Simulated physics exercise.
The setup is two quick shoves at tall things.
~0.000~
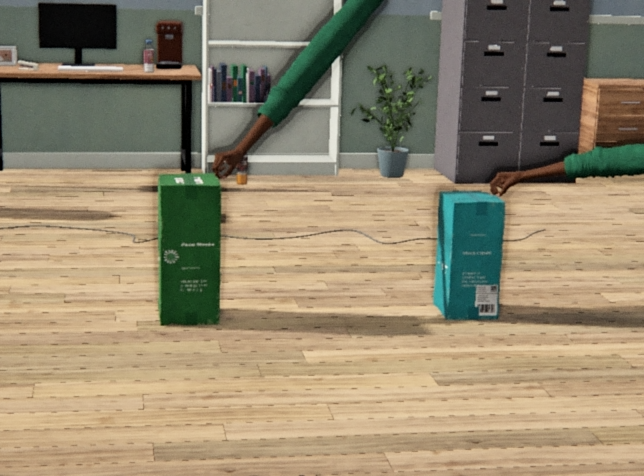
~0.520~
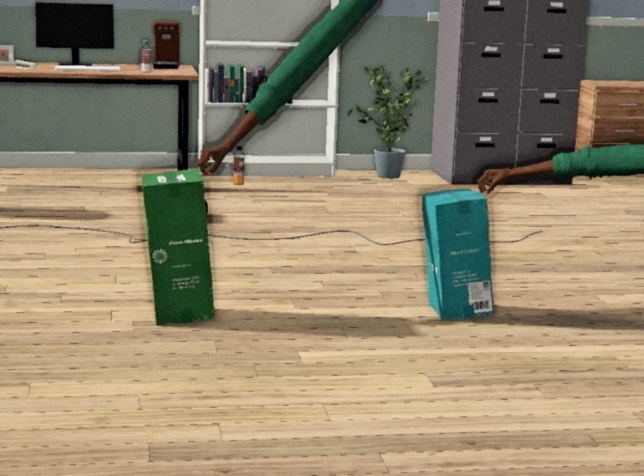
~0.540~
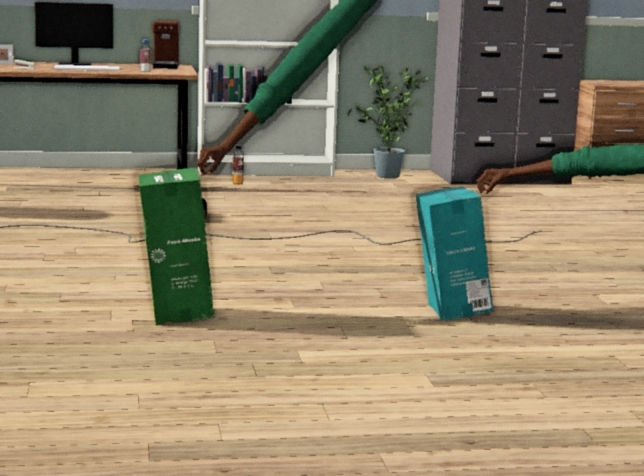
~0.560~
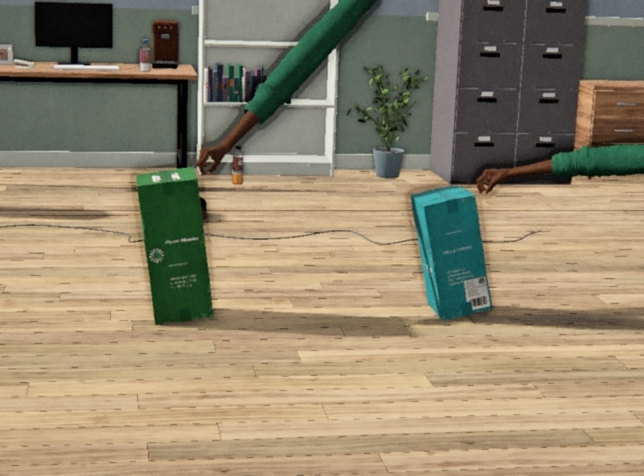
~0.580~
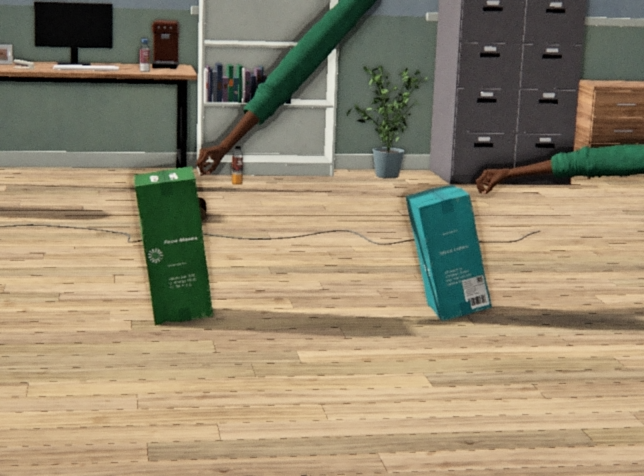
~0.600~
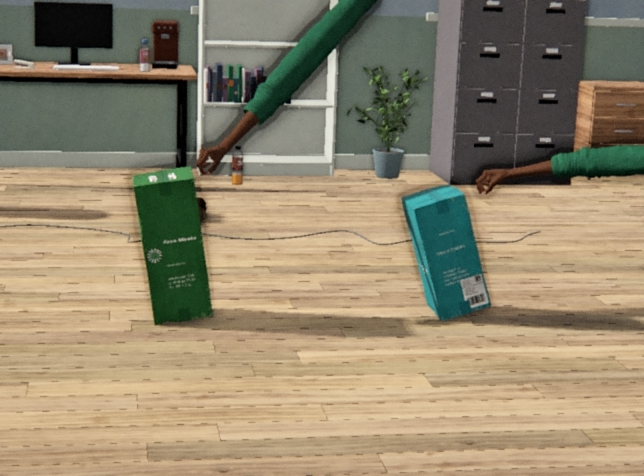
Two tall boxes, green at left and turquoise at right, lean leftward after quick shoves from green-sleeved arms, the turquoise one tilting further while the green one's lean grows only slightly. The still, slightly raised view faces a pale wooden floor in an office-like room. Behind them are a desk with a monitor, white shelves with books, a potted plant, grey cabinets and a thin dark cable.
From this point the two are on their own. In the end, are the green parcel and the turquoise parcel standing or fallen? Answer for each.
Final state - green parcel standing; turquoise parcel fallen.
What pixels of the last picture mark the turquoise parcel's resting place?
Somewhere around pixel (377, 289).
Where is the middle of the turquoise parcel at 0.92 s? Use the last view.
Somewhere near (403, 261) in the last view.
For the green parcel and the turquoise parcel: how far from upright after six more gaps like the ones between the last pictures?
By then, 8 degrees and 30 degrees.
By 0.78 s, green parcel 7° off upright near (175, 246); turquoise parcel 36° off upright near (424, 252).
By 0.92 s, green parcel 2° off upright near (186, 248); turquoise parcel 57° off upright near (403, 261).
By 1.04 s, green parcel 5° off upright near (190, 247); turquoise parcel on its side near (379, 285).
When it is over (2.0 s), the green parcel rocks back upright, near (184, 249); the turquoise parcel falls over, near (377, 289).
